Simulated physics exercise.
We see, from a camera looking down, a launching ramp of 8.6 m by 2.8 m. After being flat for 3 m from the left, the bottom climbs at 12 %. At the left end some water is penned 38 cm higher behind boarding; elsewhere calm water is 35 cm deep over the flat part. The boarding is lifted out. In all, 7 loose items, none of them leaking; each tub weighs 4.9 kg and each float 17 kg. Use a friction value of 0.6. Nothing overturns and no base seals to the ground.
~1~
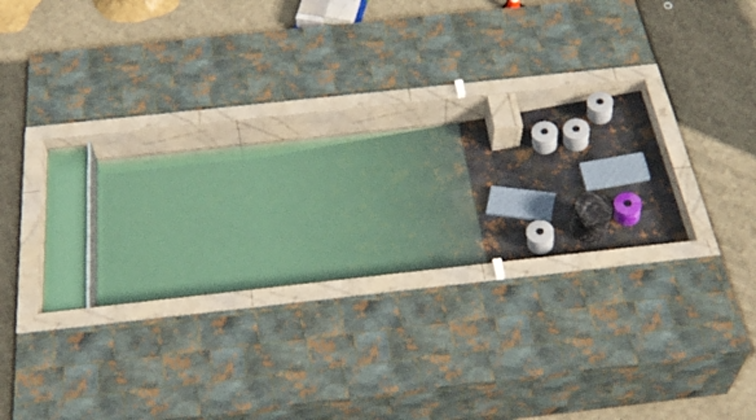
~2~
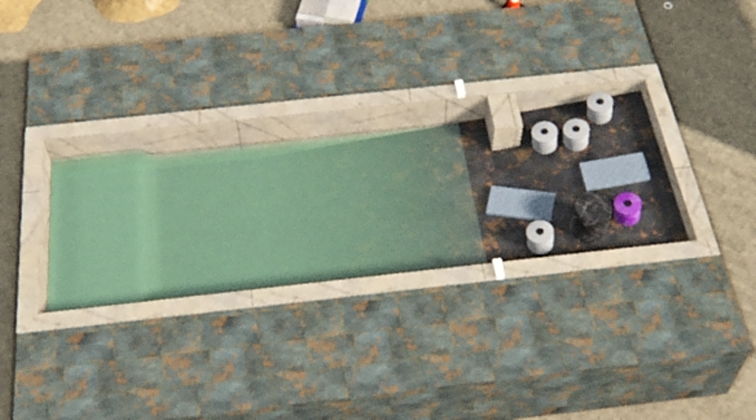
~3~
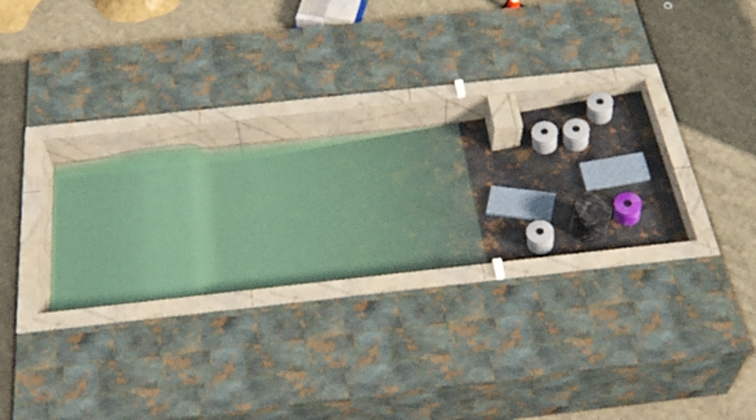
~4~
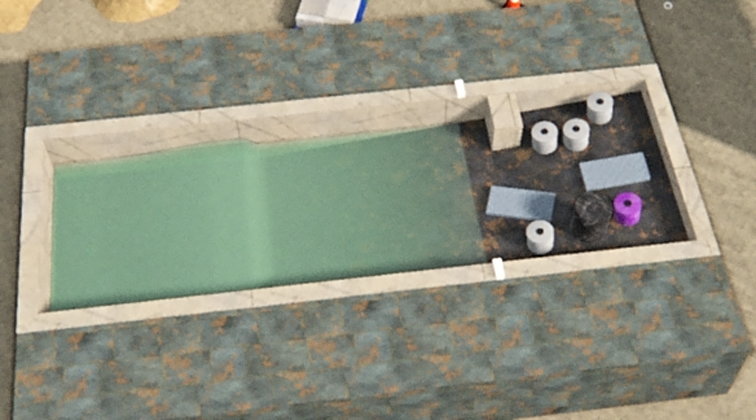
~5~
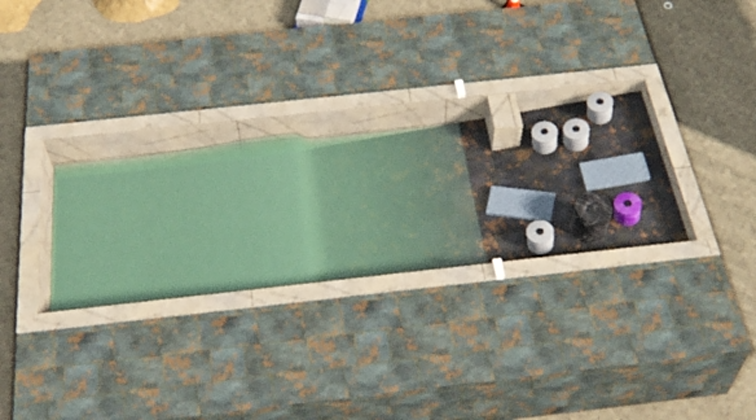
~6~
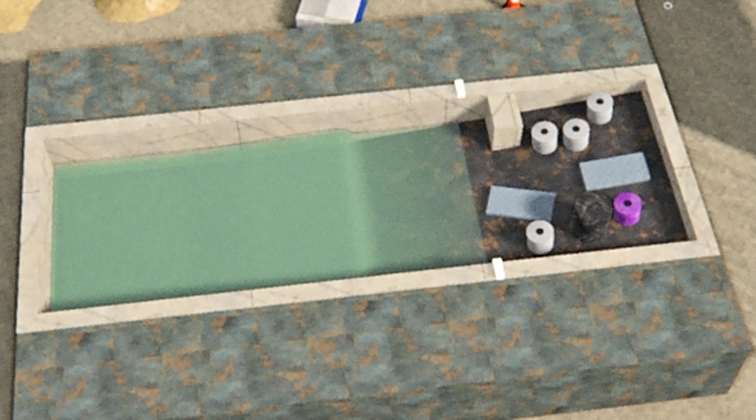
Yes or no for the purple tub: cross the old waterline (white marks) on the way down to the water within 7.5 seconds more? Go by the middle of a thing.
Lab note: Purple tub not beyond the line.
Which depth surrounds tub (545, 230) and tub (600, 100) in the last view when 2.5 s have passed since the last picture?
First about 6 cm, second about 0 cm.
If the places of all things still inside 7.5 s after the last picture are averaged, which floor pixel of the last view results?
Near (547, 176).
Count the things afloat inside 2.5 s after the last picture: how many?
The number is 2.
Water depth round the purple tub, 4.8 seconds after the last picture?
Roughly 1 cm deep.
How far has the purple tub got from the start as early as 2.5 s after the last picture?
I'd put it at around 0 cm.
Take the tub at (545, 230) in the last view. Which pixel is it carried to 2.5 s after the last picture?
Look about (596, 242).
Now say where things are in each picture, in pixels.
In the first frame, the purple tub at (630, 203) rests on the ground; water covers 16.4 m2; 0 of 7 have shifted.
In the second frame, the purple tub at (630, 203), on the bottom; 16.4 m2 under water; 0 of 7 have shifted.
In the third frame, the purple tub at (630, 203) rests on the ground; 16.4 m2 under water; 0 of 7 have shifted.
In the fourth frame, the purple tub at (630, 203), on the bottom; 16.4 m2 under water; 0 of 7 have shifted.
In the fifth frame, the purple tub at (630, 203) rests on the ground; water covers 16.4 m2; 0 of 7 have shifted.
In the sixth frame, the purple tub at (630, 203), on the bottom; water covers 16.4 m2; 0 of 7 have shifted.
Then, 0.6 s after the last picture the purple tub is near (630, 203), 0.0 m from its start, aground; 0 of 7 are over the mark; 0 afloat.
Then, 2.5 s after the last picture the purple tub is near (630, 203), 0.0 m from its start, aground; 0 of 7 are over the mark; 2 afloat.
Then, 4.8 s after the last picture the purple tub is near (630, 203), 0.0 m from its start, aground; 1 of 7 are over the mark; 1 afloat.
Then, 7.5 s after the last picture the purple tub is near (630, 203), 0.0 m from its start, aground; 1 of 7 are over the mark; 1 afloat.
